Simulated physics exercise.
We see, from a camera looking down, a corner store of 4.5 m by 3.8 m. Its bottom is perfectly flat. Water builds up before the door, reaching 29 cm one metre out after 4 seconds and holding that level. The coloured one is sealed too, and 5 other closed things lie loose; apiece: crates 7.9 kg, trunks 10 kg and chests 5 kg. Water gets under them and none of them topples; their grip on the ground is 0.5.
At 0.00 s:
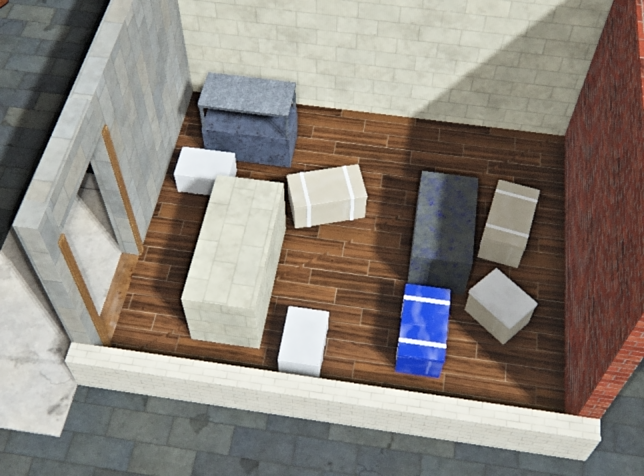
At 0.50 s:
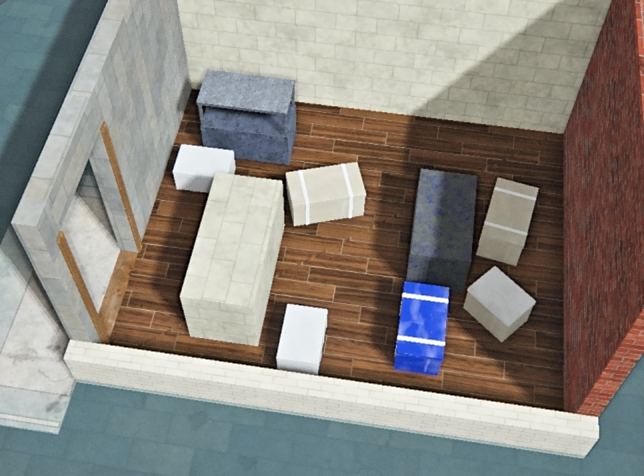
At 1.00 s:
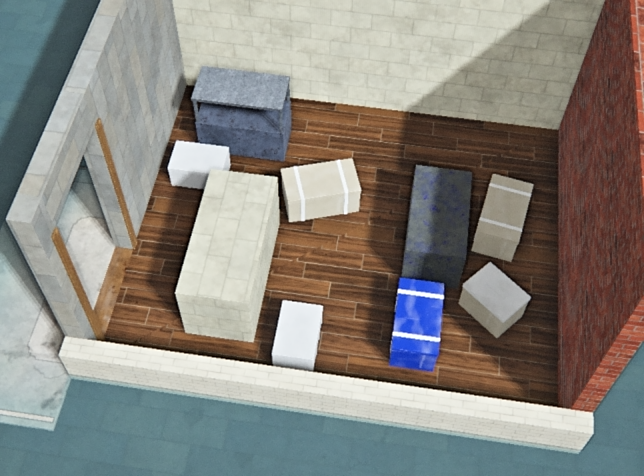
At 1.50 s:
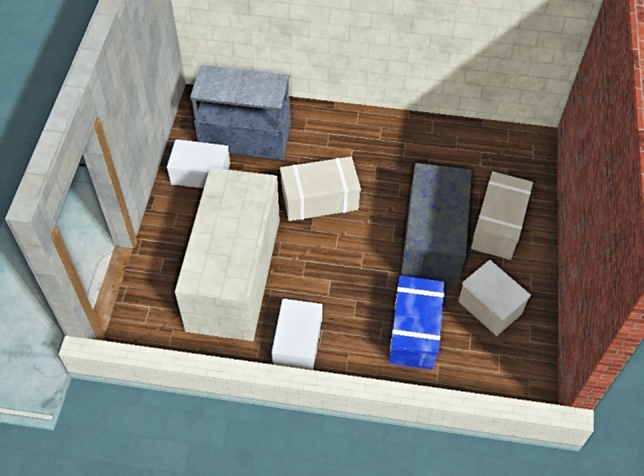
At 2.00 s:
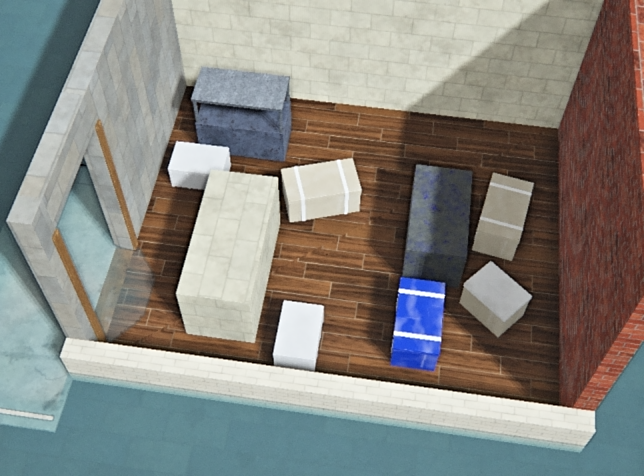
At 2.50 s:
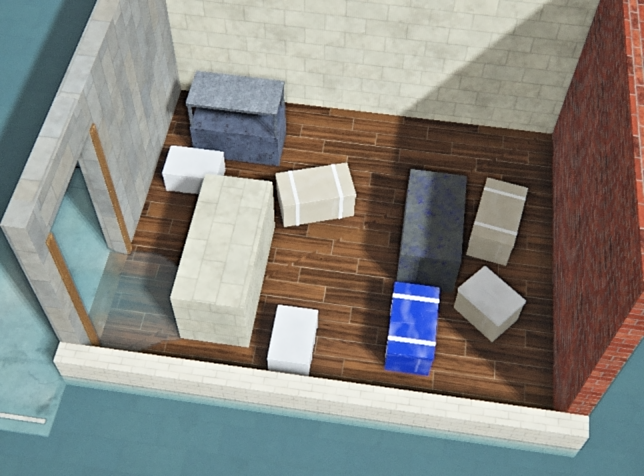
In this clip, seen from above, water spreads over the paving around a wood-floored room holding a blue trunk and other boxes, then a thin sheet enters through the doorway at left while the objects inside stay in place.
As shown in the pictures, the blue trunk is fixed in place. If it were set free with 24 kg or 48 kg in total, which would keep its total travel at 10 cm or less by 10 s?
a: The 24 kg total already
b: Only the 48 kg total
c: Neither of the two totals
Only the 48 kg total.
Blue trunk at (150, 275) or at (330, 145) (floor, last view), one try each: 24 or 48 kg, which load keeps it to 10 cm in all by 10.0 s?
For the first spot both come up short, for the second both come up short.
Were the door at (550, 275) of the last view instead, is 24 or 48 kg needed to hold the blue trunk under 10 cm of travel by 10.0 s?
If so, both fall short.
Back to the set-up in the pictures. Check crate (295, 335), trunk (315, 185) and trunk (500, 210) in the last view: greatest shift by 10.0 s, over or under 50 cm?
Exceeds it; exceeds it; falls short.
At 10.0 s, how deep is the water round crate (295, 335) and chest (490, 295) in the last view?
Depths: Near 9 cm, then near 6 cm.
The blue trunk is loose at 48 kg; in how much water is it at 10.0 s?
Close to 7 cm deep.
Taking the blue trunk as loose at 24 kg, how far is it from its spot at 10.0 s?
Around 150 centimetres out of place.
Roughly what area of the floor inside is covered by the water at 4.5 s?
I'd estimate close to 5.0 m2.
After 3.5 s the blue trunk would be 0 cm from its start with 24 kg and 0 cm from its start with 48 kg; 0 cm of water round it then.
After 4.5 s the blue trunk would be 0 cm from its start with 24 kg and 0 cm from its start with 48 kg; 0 cm of water round it then.
After 7.0 s the blue trunk would be 79 cm from its start with 24 kg and 0 cm from its start with 48 kg; 6 cm of water round it then.
After 10.0 s the blue trunk would be 153 cm from its start with 24 kg and 0 cm from its start with 48 kg; 7 cm of water round it then.
